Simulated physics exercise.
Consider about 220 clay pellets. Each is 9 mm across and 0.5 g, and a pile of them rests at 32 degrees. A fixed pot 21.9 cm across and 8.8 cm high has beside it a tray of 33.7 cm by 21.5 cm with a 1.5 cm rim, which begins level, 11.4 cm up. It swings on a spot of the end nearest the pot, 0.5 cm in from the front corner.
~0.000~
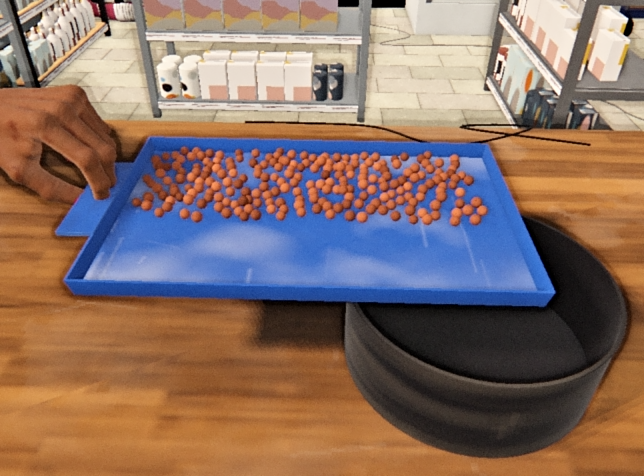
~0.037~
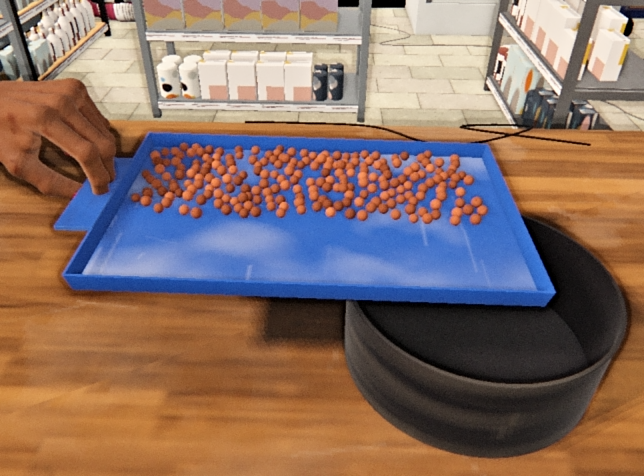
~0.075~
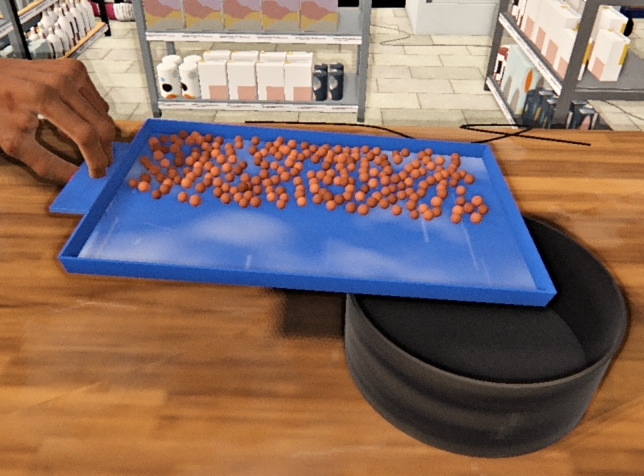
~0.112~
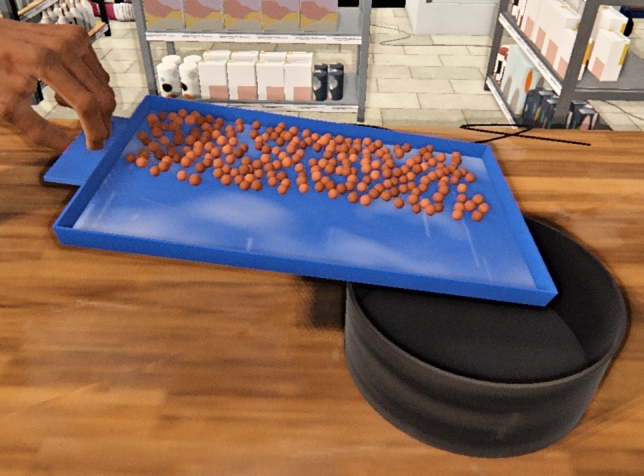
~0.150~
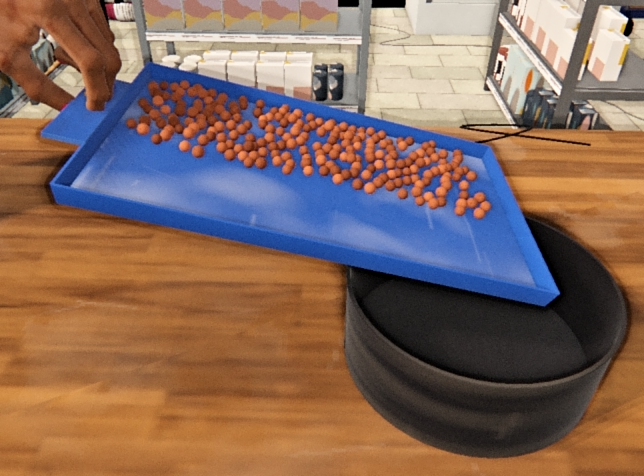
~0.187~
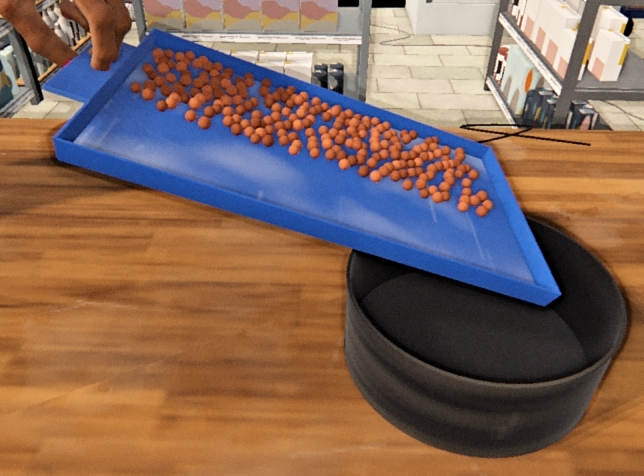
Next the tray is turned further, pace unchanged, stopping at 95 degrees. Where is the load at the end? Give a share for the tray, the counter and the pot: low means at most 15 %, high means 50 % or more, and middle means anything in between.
Shares: Tray low, counter high, pot middle.
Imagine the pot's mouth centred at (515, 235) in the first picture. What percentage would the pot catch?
With the pot there, close to 95 per cent.
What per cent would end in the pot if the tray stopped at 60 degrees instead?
I'd put it at close to 20 per cent.
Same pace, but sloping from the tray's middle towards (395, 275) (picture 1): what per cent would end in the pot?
The share would be about 25 percent.
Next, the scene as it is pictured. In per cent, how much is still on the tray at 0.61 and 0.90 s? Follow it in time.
About 85, 15.
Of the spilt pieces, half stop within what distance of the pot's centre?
Close to 20 cm, give or take.
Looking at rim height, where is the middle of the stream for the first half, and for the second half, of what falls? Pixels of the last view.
Early: About (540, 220); late: About (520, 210).
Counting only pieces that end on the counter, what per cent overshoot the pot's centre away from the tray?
About 100 percent of the spill.
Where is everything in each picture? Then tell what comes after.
The first frame shows tray tilt 0 degrees, front corners at (70, 278) and (550, 290); middle of the pieces at (311, 185); pot at (481, 278).
The second frame shows tray tilt 1 degrees, front corners at (68, 273) and (550, 290); middle of the pieces at (311, 183).
The third frame shows tray tilt 4 degrees, front corners at (64, 255) and (551, 290), lowest corner right back; middle of the pieces at (312, 175).
The fourth frame shows tray tilt 8 degrees, front corners at (59, 225) and (552, 290), lowest corner right back; middle of the pieces at (313, 163).
The fifth frame shows tray tilt 14 degrees, front corners at (57, 183) and (554, 290), lowest corner right back; middle of the pieces at (318, 147).
The sixth frame shows tray tilt 19 degrees, front corners at (61, 138) and (556, 291), lowest corner right back; middle of the pieces at (324, 131); pot at (481, 278). The tray's pace is about 150 degrees a second.
Then, at 0.44 s, tilt 57 degrees; the tray holds 100 %, the pot 0 %.
Then, at 0.61 s, tilt 83 degrees; the tray holds 85 %, the pot 5 %.
Then, at 0.90 s, tilt 95 degrees; the tray holds 15 %, the pot 30 %.
By 1.7 s all is still; tray 0 %, counter 60 %, pot 40 %.
